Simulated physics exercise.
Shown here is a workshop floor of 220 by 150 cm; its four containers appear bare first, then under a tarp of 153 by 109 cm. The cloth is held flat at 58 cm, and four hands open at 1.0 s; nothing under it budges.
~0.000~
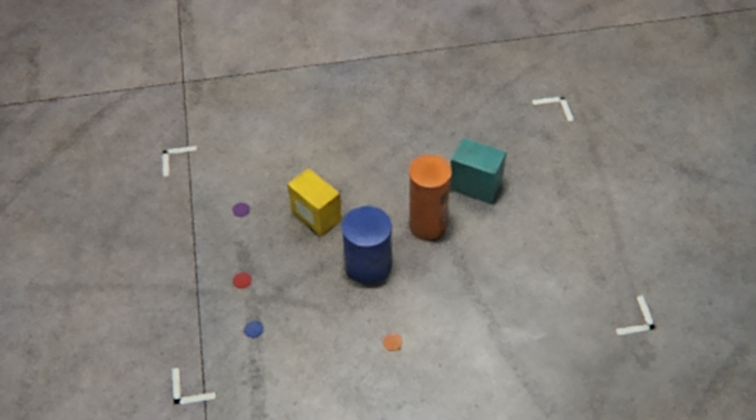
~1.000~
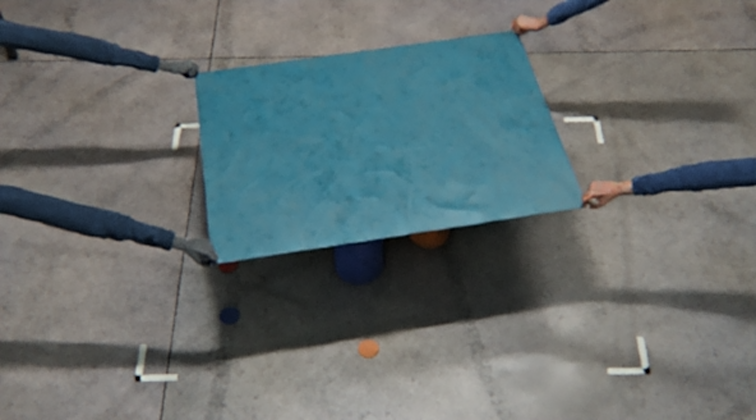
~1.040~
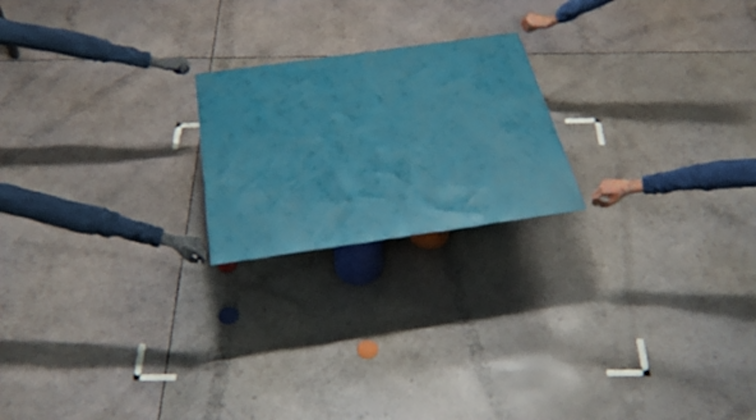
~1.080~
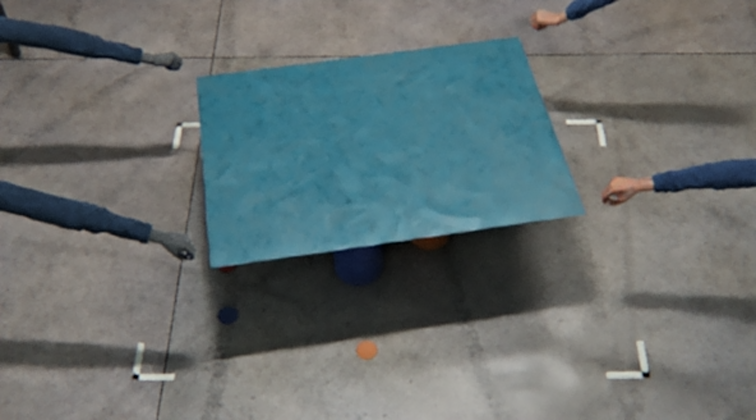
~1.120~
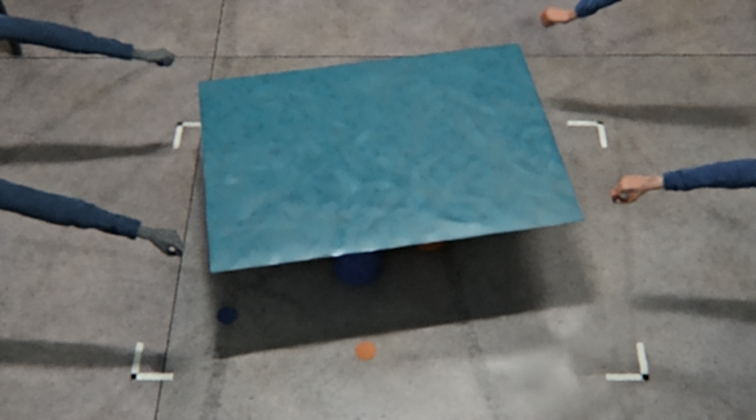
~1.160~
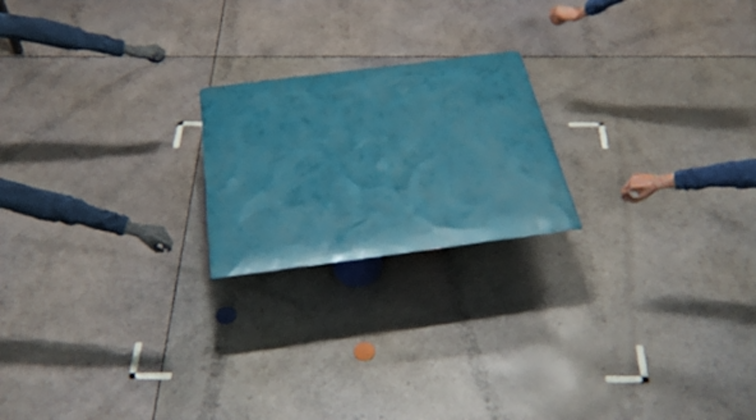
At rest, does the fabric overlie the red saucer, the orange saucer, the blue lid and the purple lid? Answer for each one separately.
The red saucer still shows, the orange saucer remains in the open, the blue lid stays uncovered, the purple lid ends under the cloth.
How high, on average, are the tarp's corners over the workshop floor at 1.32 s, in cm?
On average the corners sit about 22 cm above the surface.
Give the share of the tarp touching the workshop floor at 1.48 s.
Roughly 0 per cent.
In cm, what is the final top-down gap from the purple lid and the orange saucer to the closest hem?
First: Approx. 4 cm; second: Approx. 24 cm.
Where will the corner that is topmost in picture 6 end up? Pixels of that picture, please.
(518, 159).
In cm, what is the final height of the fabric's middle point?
Looks like close to 34 cm up.
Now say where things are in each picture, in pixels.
In the first frame, shows, red saucer (242, 280); orange saucer (393, 342); blue lid (254, 329); purple lid (241, 209); blue tub (367, 226), 31 cm tall; orange bin (430, 170), 42 cm tall; yellow carton (314, 188), 23 cm tall; teal crate (479, 155), 24 cm tall.
In the second frame, shows, tarp corners (212, 265) (194, 74) (517, 31) (587, 207); highest point 58 cm, lowest 58 cm.
In the third frame, shows, tarp corners (211, 265) (195, 74); highest point 57 cm, lowest 57 cm.
In the fourth frame, shows, tarp corners (211, 269) (196, 78); highest point 55 cm, lowest 55 cm.
In the fifth frame, shows, tarp corners (211, 273) (198, 83); highest point 52 cm, lowest 51 cm.
In the sixth frame, shows, tarp corners (212, 280) (200, 90) (519, 52) (583, 230); highest point 48 cm, lowest 46 cm.
By 1.3 s, 0 % of it is down, spanning 161 by 129 cm, above purple lid.
By 1.5 s, 0 % of it is down, spanning 147 by 114 cm, above purple lid.
By 1.6 s, 5 % of it is down, spanning 147 by 105 cm, above purple lid.
By 1.8 s, 5 % of it is down, spanning 146 by 106 cm, above purple lid.
By 3.3 s, 5 % of it is down, spanning 145 by 105 cm, above purple lid.
